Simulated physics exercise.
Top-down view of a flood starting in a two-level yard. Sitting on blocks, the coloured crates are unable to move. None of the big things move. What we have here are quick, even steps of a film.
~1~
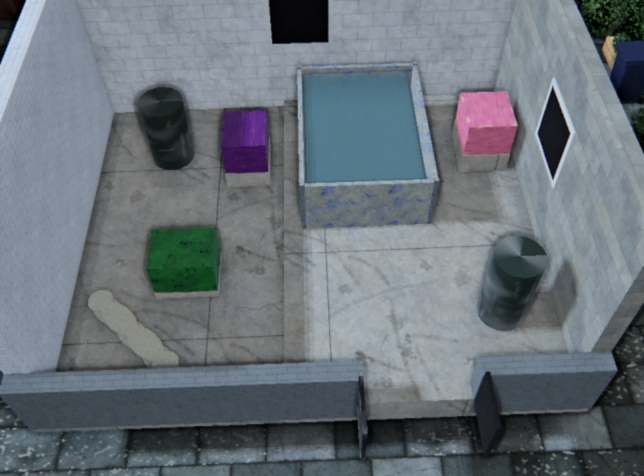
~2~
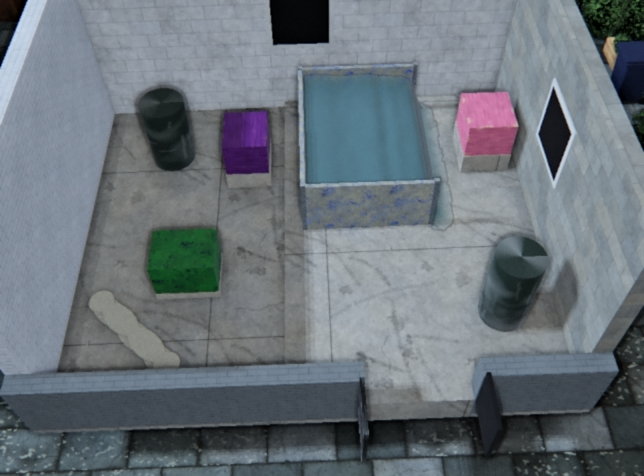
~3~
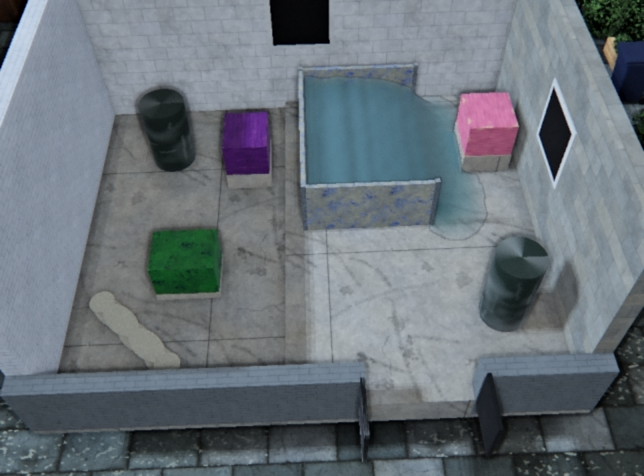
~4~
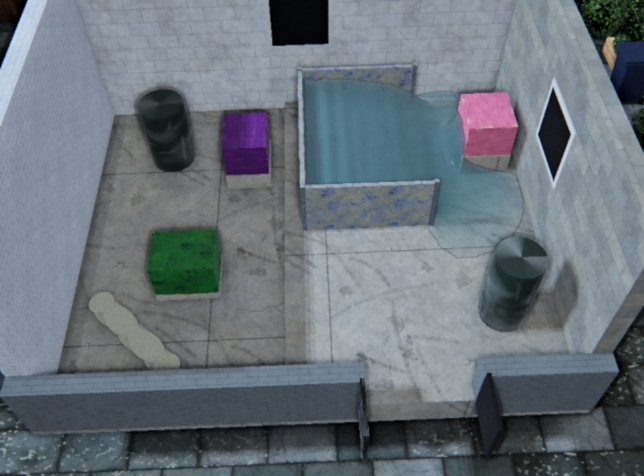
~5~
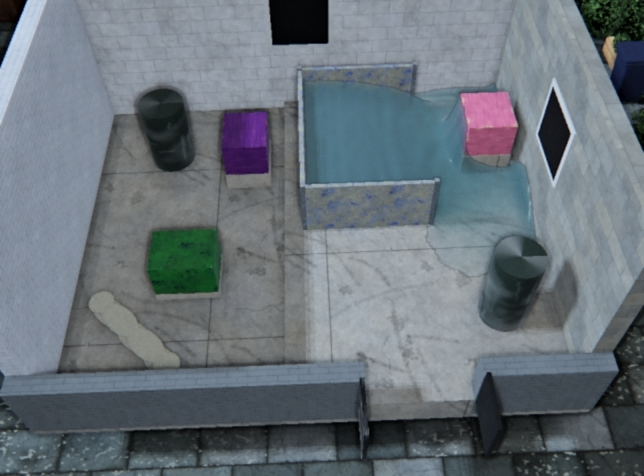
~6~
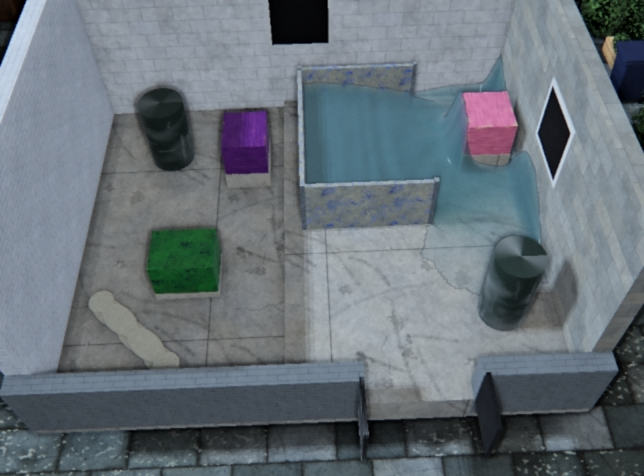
Water pouring from the open right side of a patterned tank, spreading across the pale floor around a pink crate in a walled yard.
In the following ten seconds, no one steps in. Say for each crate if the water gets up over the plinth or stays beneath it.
Purple crate: Untouched; pink crate: Touched; green crate: Touched.
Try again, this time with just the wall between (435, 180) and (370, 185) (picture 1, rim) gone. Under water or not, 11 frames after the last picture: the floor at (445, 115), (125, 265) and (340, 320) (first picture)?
Taking the points one after the other, they come out not soaked, not soaked and inundated.
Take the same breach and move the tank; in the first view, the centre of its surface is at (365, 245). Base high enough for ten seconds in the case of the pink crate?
As it turns out, pink gets hit.
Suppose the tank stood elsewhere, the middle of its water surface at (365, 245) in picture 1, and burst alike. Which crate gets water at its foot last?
Answer: The green-painted one.
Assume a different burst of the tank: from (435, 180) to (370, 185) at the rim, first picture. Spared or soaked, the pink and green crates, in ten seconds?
My reading: Pink crate stays dry, green crate remains dry.
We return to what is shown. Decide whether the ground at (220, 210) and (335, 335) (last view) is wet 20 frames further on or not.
The first place is spared and the second is inundated.
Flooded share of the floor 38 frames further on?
About 90 per cent.
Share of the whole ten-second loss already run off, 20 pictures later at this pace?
It would be around 10 %.
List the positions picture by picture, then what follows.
In the first frame, the tank at (362, 124) is whole and still.
In the second frame, water pours out at (419, 150) and has run to (435, 228).
In the third frame, the front is at (462, 234), out from the gap at (419, 152).
In the fourth frame, water pours out at (419, 153) and has run to (487, 246).
In the fifth frame, water pours out at (418, 153) and has run to a hidden place.
In the sixth frame, water pours out at (418, 152) and has run to (544, 276).
A moment on, water covers 20 % of the floor; the purple crate not reached, the pink crate water round its plinth, the green crate not reached.
Next, water covers 35 % of the floor; the purple crate not reached, the pink crate water round its plinth, the green crate not reached.
Then, water covers 65 % of the floor; the purple crate water round its plinth, the pink crate water round its plinth, the green crate water round its plinth.
Later, water covers 90 % of the floor; the purple crate water round its plinth, the pink crate water round its plinth, the green crate water round its plinth.
In the end, water covers 90 % of the floor; the purple crate stayed above the water, the pink crate was topped, the green crate was topped.
